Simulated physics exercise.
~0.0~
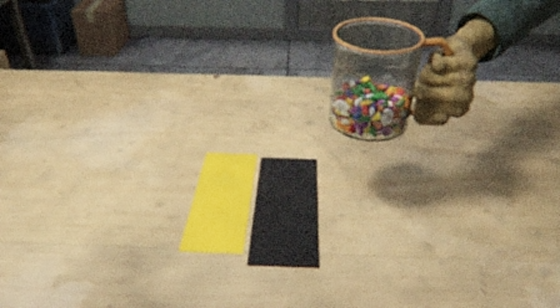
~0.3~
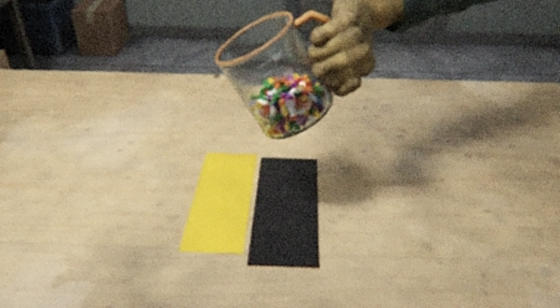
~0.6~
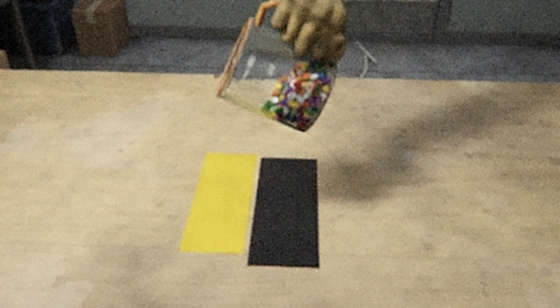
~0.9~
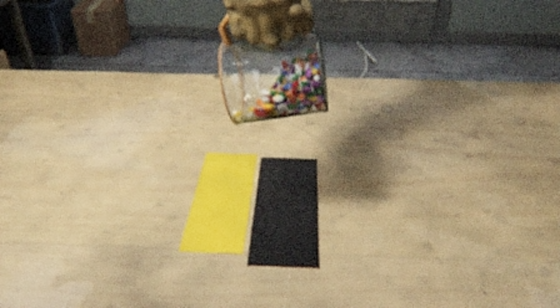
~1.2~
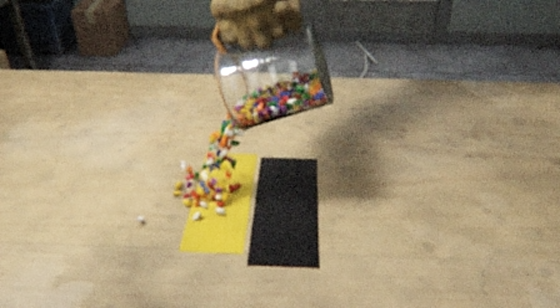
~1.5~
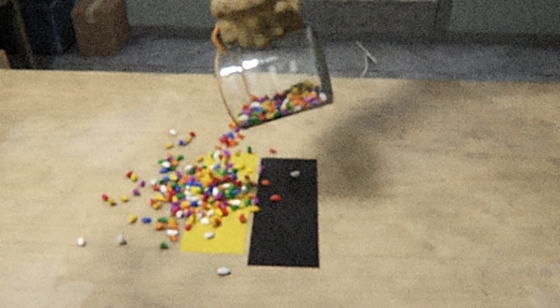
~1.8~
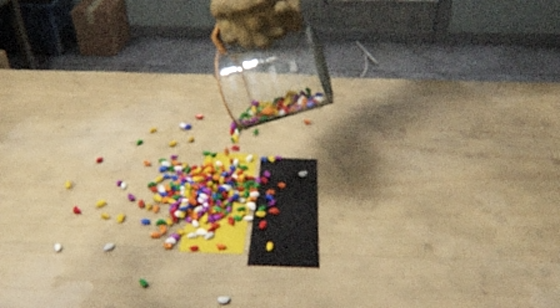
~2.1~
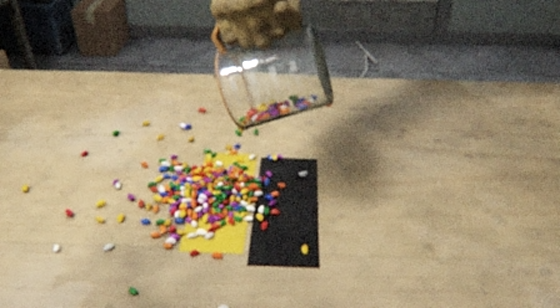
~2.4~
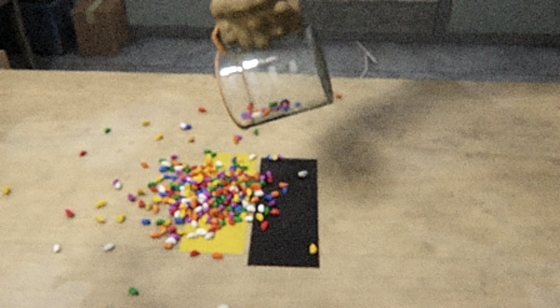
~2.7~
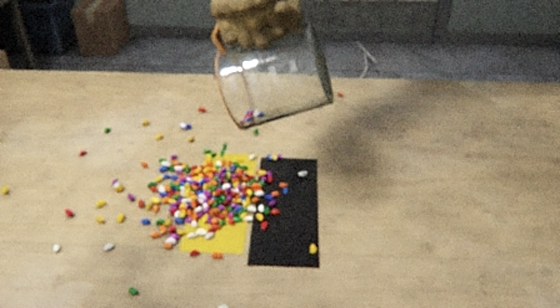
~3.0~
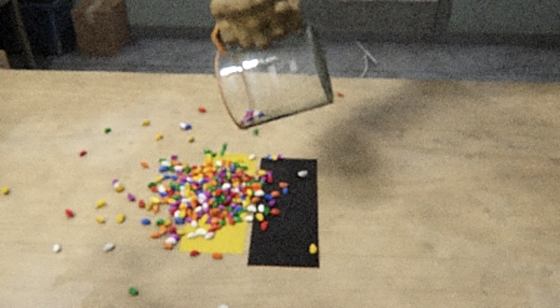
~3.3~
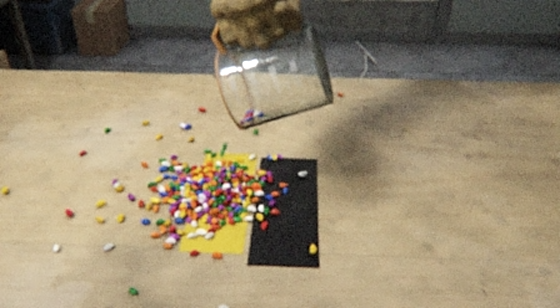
A gloved-looking hand carries a clear jug of colourful jelly beans in from the right over a pale wooden table, seen from slightly above by a still camera. A yellow mat lies flat at the centre-left with a black mat beside it on the right, and boxes stand in the background. The hand moves left and tips the jug onto its side, its mouth facing left. Jelly beans pour down onto the yellow mat, bouncing and scattering. The jug stays tilted, nearly empty, above a heap mostly on yellow, with many beans on bare wood and few on black.
